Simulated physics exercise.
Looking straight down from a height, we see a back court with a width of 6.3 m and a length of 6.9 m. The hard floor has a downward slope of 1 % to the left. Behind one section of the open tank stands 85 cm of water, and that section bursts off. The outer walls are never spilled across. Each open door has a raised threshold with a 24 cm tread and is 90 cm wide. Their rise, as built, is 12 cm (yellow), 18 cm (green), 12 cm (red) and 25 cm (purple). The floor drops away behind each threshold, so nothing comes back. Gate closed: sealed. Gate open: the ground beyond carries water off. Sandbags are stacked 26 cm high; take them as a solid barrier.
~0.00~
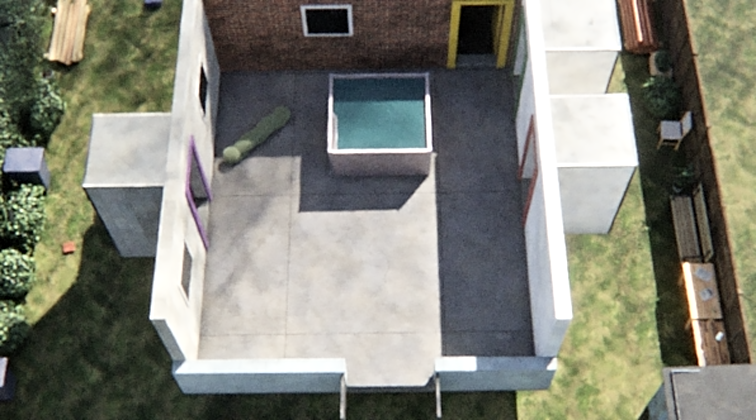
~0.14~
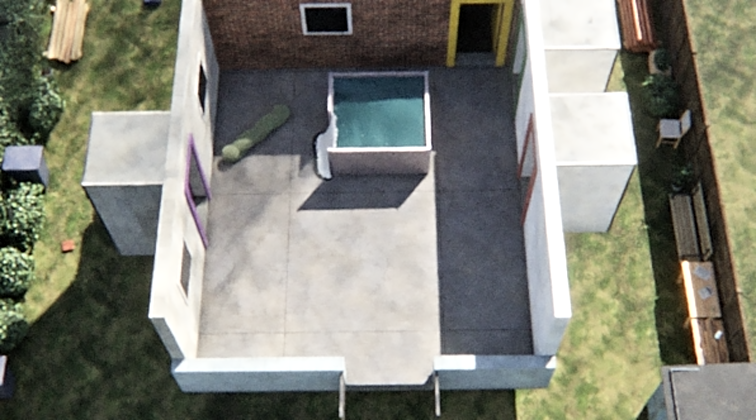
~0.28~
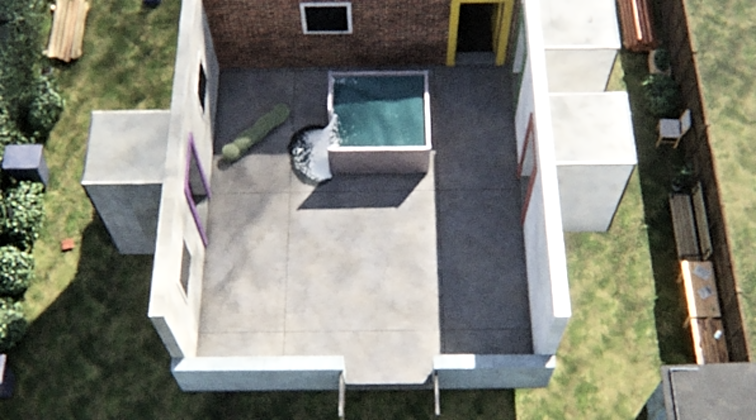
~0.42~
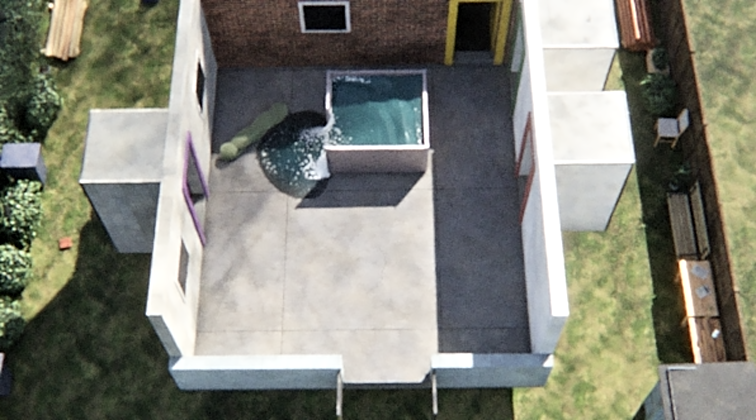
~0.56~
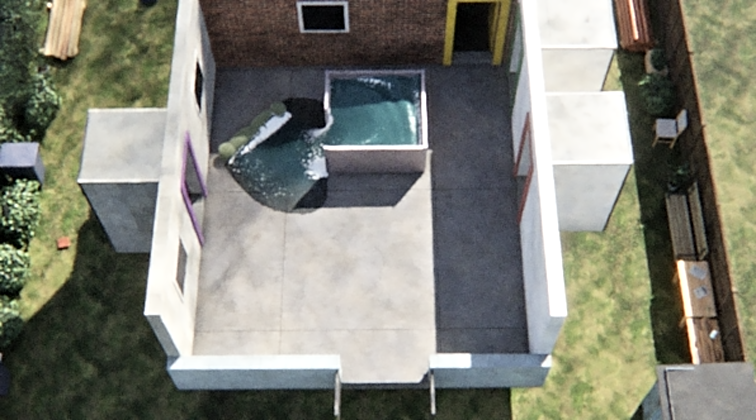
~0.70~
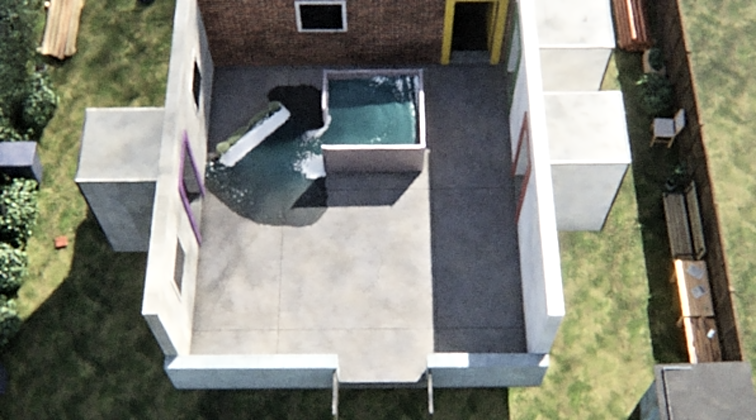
In the video, seen from above, water bursts from the left side of an open tank in a walled courtyard, spreading across the grey floor toward the left wall and around a green, rounded stack as the tank's surface ripples.
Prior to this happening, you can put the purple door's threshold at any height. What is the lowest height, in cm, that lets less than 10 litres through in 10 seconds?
About 33 cm.
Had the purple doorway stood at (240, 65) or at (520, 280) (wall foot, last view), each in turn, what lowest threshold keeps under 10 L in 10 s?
In turn: Roughly 15 cm, roughly 8.0 cm.
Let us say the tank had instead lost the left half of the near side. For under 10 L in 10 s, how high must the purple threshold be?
Some 10.0 cm.
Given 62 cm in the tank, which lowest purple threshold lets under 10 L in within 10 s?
You'd need a step of close to 26 cm.
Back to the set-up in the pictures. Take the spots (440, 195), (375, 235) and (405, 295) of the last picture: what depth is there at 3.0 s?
Some 0, 0 and 0 cm.
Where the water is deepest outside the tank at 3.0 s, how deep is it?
Max depth: Near 40 cm.
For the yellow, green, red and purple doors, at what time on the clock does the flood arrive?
Reading them off: Yellow 5.0 s, then green 6.0 s, then red 6.0 s, then purple 0.9 s.
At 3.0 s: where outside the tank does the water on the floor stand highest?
About (189, 371).
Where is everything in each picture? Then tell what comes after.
The first picture shows still water, 85 cm deep, in the open tank at (379, 114); the purple door at (200, 199) is dry.
In the second picture, the gap is at (332, 146), the front 0.3 m out at (317, 163); the back of the open tank holds 85 cm.
In the third picture, the front is at (294, 160), 0.8 m from the gap at (332, 146); 0.9 m2 of floor is wet, 85 cm left at the back.
In the fourth picture, water pours out at (330, 146) and has run 1.5 m, to (260, 154); about 9 cm deep outside, 82 cm at the back.
In the fifth picture, the front is at (229, 164), 2.1 m from the gap at (329, 146); 3.5 m2 of floor is wet, 74 cm left at the back.
In the sixth picture, the gap is at (327, 145), the front 2.5 m out at (205, 179); the back of the open tank holds 72 cm; the purple door at (193, 194), 2.9 m from the gap, is still 0.6 m from the nearest water.
After 1.4 s water covers 20 % of the floor, deepest (48 cm) near (204, 192); 33 cm at the purple door, 1 litre in over its 25 cm threshold.
After 3.0 s water covers 40 % of the floor, deepest (40 cm) near (189, 371); 26 cm at the purple door, 41 litres in over its 25 cm threshold.
After 10.0 s water covers 95 % of the floor, deepest (14 cm) near (431, 65); 9 cm at the purple door, 44 litres in over its 25 cm threshold.
At the purple door as built, the water arrived by 0.9 s and peaked near 36 cm at 1.8 s.
With a threshold of 27.5 cm, 29 litres would have come in within the 10 s; with 37 cm, 4 litres. So under 10 litres takes about 33 cm.
